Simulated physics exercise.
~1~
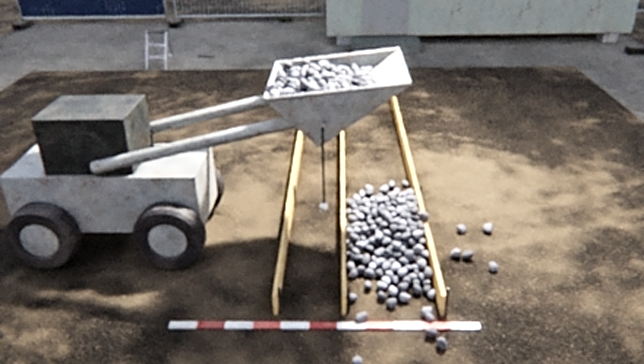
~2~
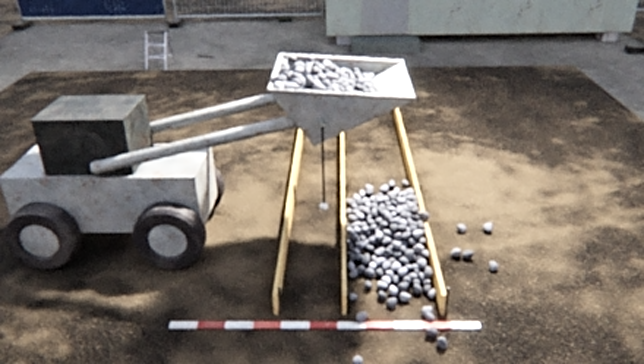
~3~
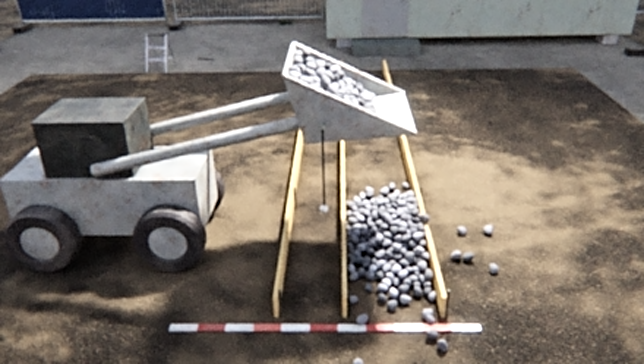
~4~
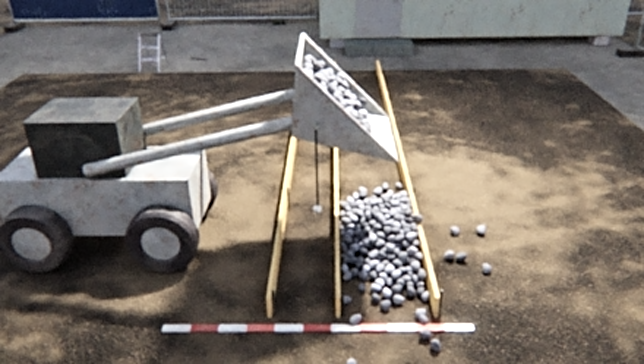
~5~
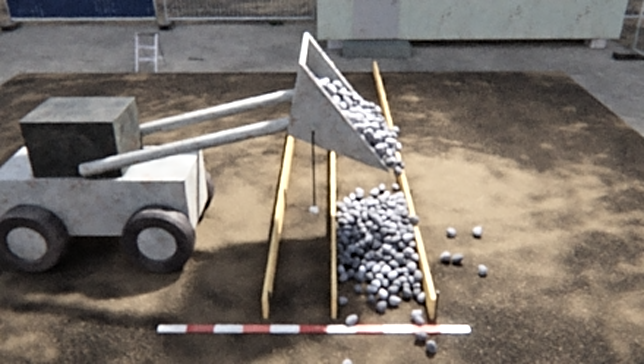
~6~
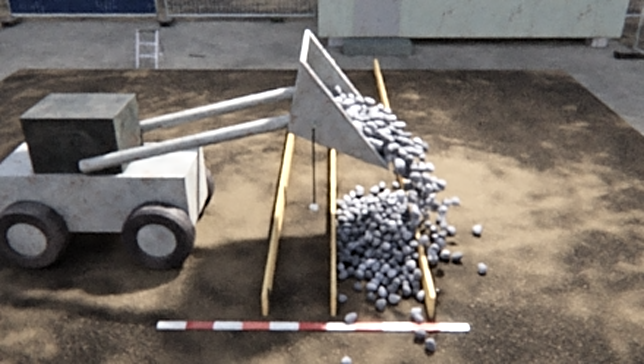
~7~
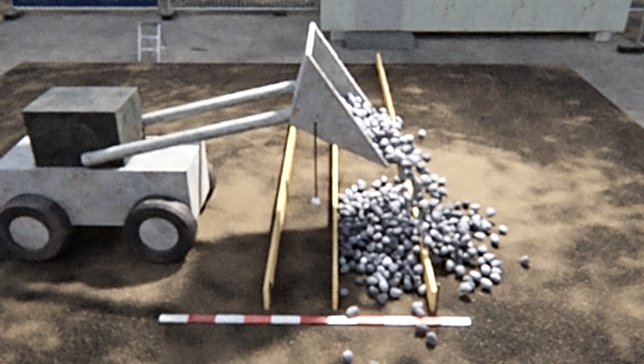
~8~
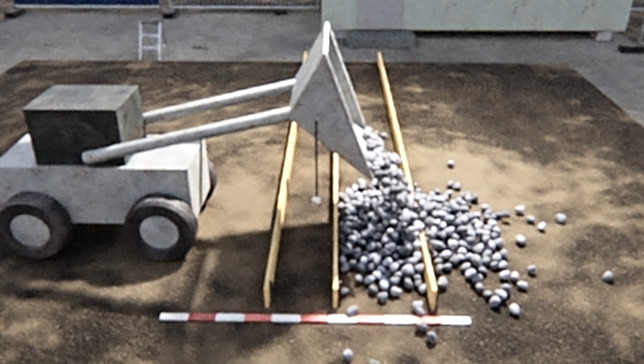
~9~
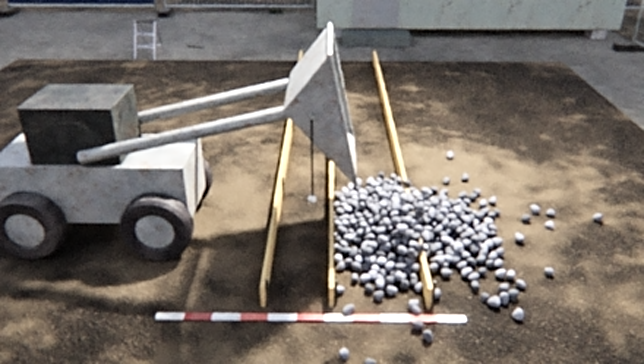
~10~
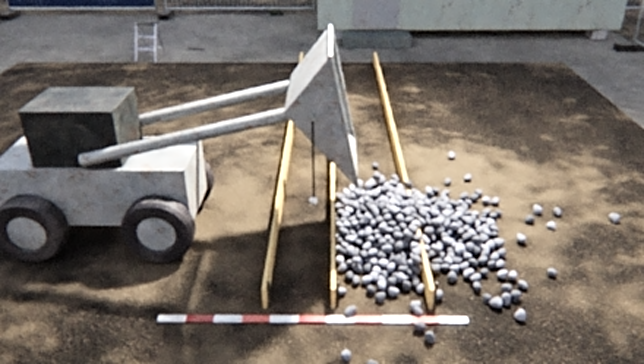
On a dirt yard, a loader's raised bucket tips and spills gray stones over a board.
